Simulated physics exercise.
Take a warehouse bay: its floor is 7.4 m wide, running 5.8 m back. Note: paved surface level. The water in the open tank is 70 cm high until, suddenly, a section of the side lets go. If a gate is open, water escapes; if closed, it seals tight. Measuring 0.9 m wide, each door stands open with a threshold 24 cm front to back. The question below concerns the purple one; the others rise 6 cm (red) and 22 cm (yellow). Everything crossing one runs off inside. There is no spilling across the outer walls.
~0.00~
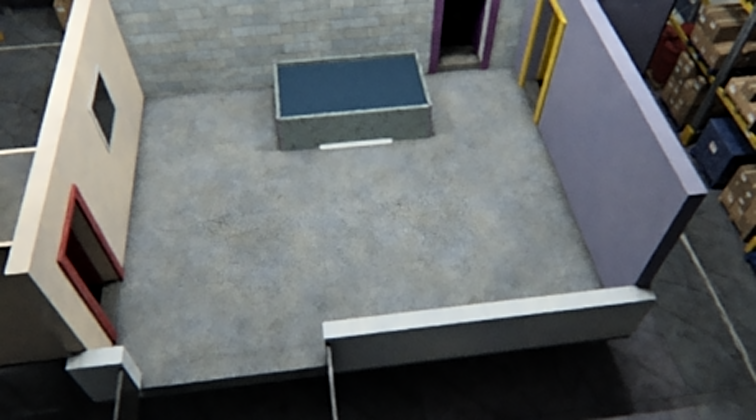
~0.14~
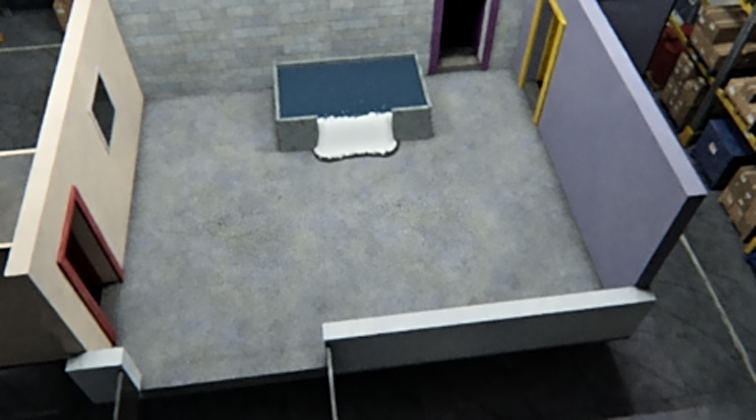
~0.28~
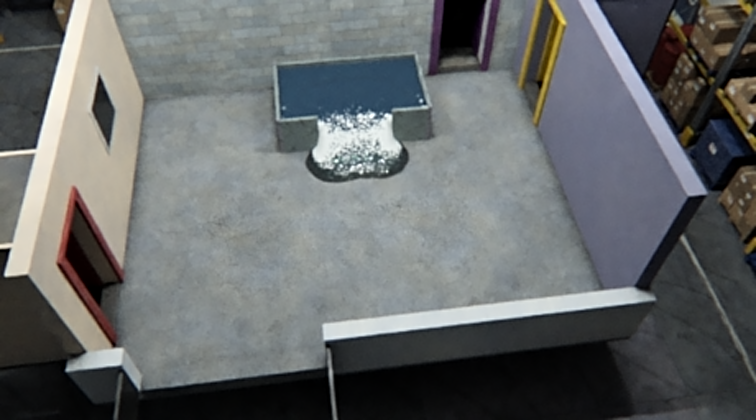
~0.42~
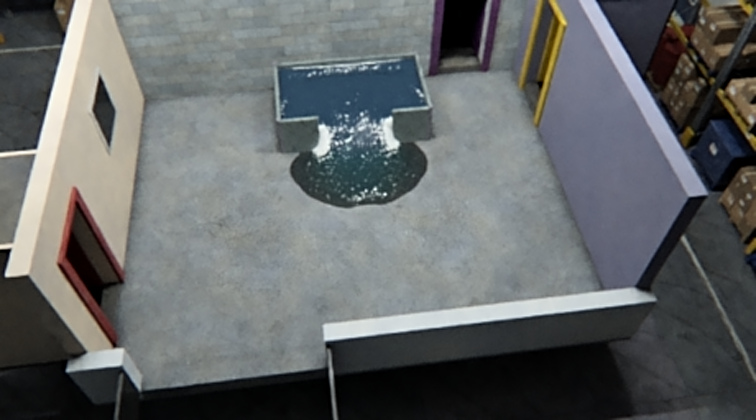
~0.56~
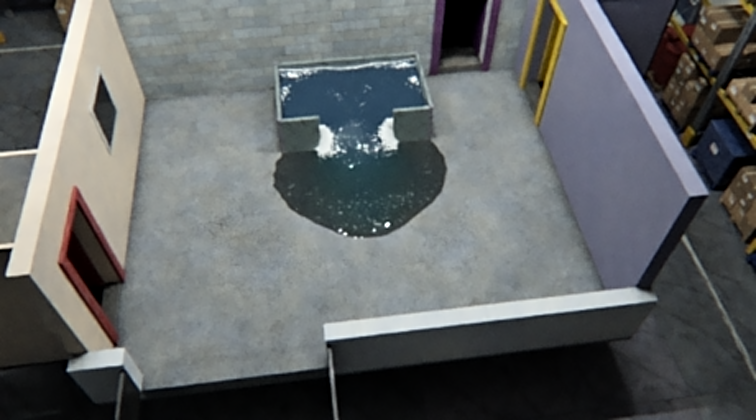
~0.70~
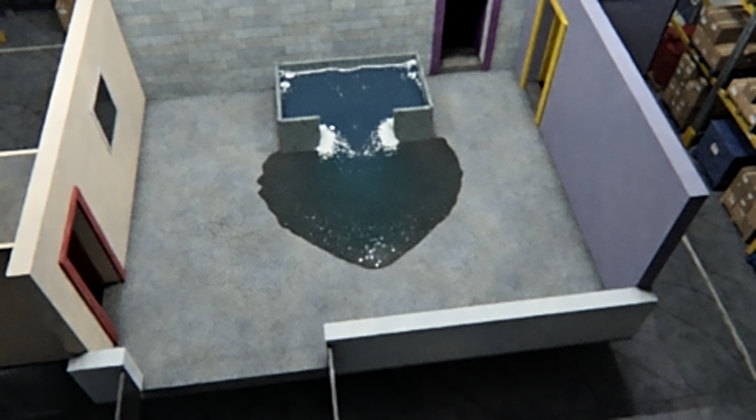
Water bursting through a gap in the front of a raised tank and spreading in a widening dark pool across a grey floor.
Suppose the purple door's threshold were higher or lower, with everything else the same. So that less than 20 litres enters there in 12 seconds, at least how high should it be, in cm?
At least 8 cm or so.
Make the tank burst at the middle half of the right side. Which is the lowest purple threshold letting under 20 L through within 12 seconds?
Roughly 19 cm.
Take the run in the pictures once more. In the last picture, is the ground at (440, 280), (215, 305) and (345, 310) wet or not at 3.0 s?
Spot one awash, spot two awash, spot three awash.
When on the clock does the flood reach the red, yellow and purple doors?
Times: Red = 2.8 s, yellow = 5.0 s, purple = 6.0 s.
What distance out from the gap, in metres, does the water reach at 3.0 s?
The front sits around 5.6 m out.
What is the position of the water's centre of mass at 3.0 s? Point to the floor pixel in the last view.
Roughly (383, 200).
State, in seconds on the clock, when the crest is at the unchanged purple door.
At roughly 8.0 s.
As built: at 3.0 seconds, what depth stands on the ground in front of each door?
Depths, in cm - red: 5, yellow: 0, purple: 0.
After 1.4 s water covers 35 % of the floor, deepest (36 cm) near (359, 147); it has not reached the purple door.
After 3.0 s water covers 55 % of the floor, deepest (30 cm) near (605, 318); it has not reached the purple door.
After 12.0 s water covers 100 % of the floor, deepest (9 cm) near (425, 94); 8 cm at the purple door, 0 litres in over its 18 cm threshold.
At the purple door as built, the water arrived by 5.8 s and peaked near 12 cm at 8.0 s.
Run again over the same 12 s with other heights there, 39 litres in over 6.5 cm, 8 litres over 9 cm. The limit of 20 litres is kept from about 8 cm up.
